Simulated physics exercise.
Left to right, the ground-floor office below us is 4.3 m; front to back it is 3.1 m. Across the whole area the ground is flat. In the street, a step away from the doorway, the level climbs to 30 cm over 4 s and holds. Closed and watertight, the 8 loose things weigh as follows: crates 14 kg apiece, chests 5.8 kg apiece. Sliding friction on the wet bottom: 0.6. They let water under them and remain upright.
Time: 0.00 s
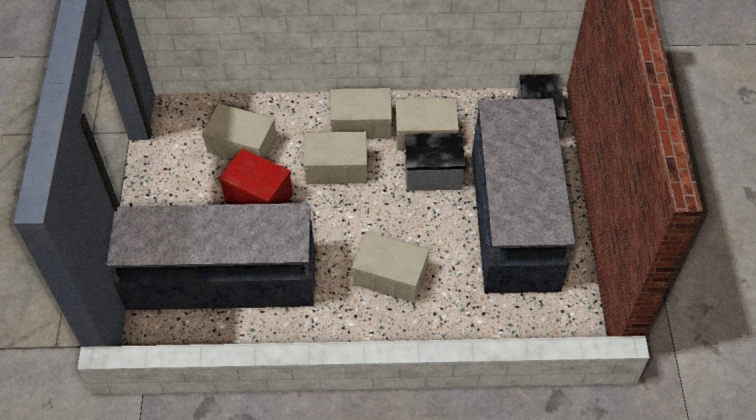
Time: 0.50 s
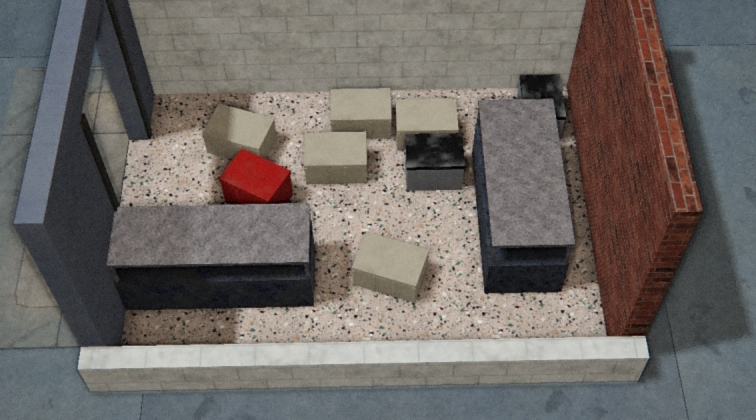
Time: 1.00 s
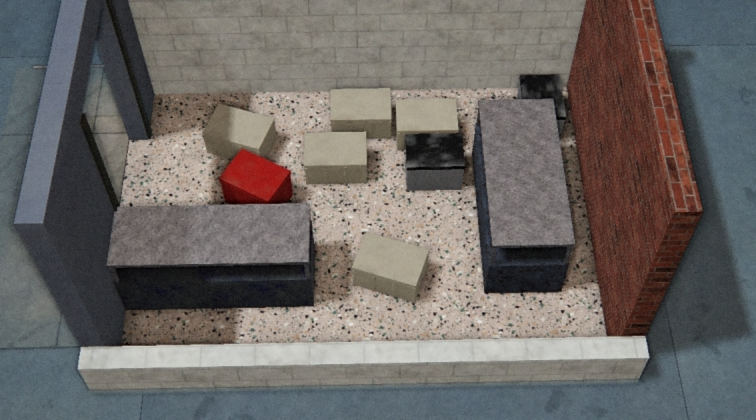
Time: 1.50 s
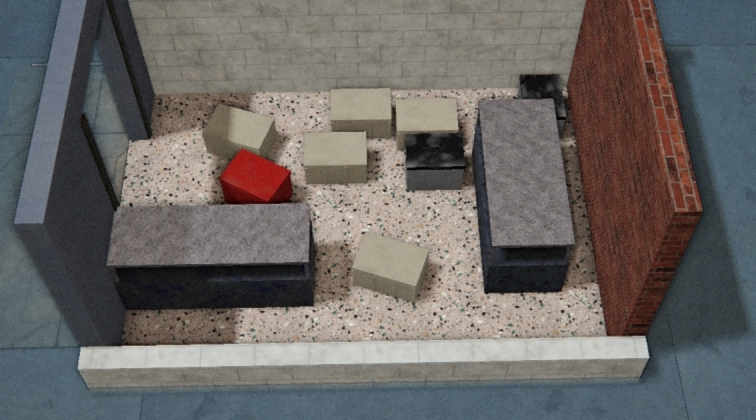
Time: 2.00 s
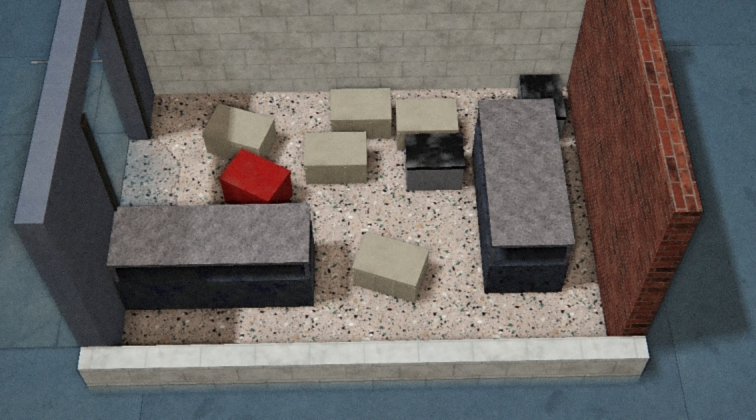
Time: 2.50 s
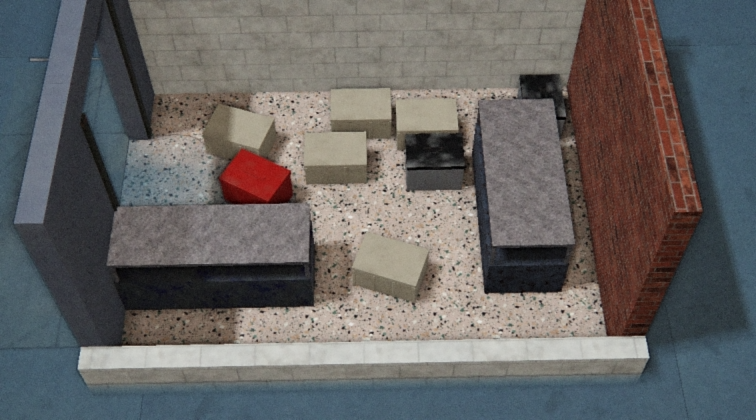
In a walled ground-floor office, water creeps in at the left while everything inside stays still.
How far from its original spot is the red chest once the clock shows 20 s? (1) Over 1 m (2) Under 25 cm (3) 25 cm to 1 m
1.
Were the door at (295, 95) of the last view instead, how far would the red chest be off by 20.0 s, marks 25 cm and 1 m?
You'd see the red chest edge over a bit.
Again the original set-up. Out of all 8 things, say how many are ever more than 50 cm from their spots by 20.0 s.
I get 7.
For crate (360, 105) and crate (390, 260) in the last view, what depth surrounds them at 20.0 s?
First roughly 28 cm, second roughly 29 cm.
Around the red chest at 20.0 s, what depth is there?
Roughly 32 cm deep.
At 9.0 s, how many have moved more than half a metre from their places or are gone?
I count 5.
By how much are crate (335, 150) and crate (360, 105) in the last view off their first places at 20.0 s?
Net displacement, in order: 80 cm; 200 cm.
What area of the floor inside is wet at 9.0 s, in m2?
11.5 m2.
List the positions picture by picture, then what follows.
The red chest at (255, 174) rests on the ground; water covers 0.0 m2; 0 of 8 have shifted, in the first picture.
The red chest at (255, 174), on the bottom; 0.0 m2 under water; 0 of 8 have shifted, in the second picture.
The red chest at (255, 174), on the bottom; 0.0 m2 under water; 0 of 8 have shifted, in the third picture.
The red chest at (255, 174) rests on the ground; water covers 0.0 m2; 0 of 8 have shifted, in the fourth picture.
The red chest at (255, 174) rests on the ground; water covers 0.3 m2; 0 of 8 have shifted, in the fifth picture.
The red chest at (255, 174) rests on the ground; water covers 1.0 m2; 0 of 8 have shifted, in the sixth picture.
After 4.0 s the red chest is near (377, 196), 1.2 m from its start, afloat; 1 afloat.
After 9.0 s the red chest is near (381, 306), 1.9 m from its start, afloat; 8 afloat.
After 16.0 s the red chest is near (448, 178), 1.8 m from its start, afloat; 8 afloat.
After 20.0 s the red chest is near (436, 79), 1.9 m from its start, afloat; 8 afloat.
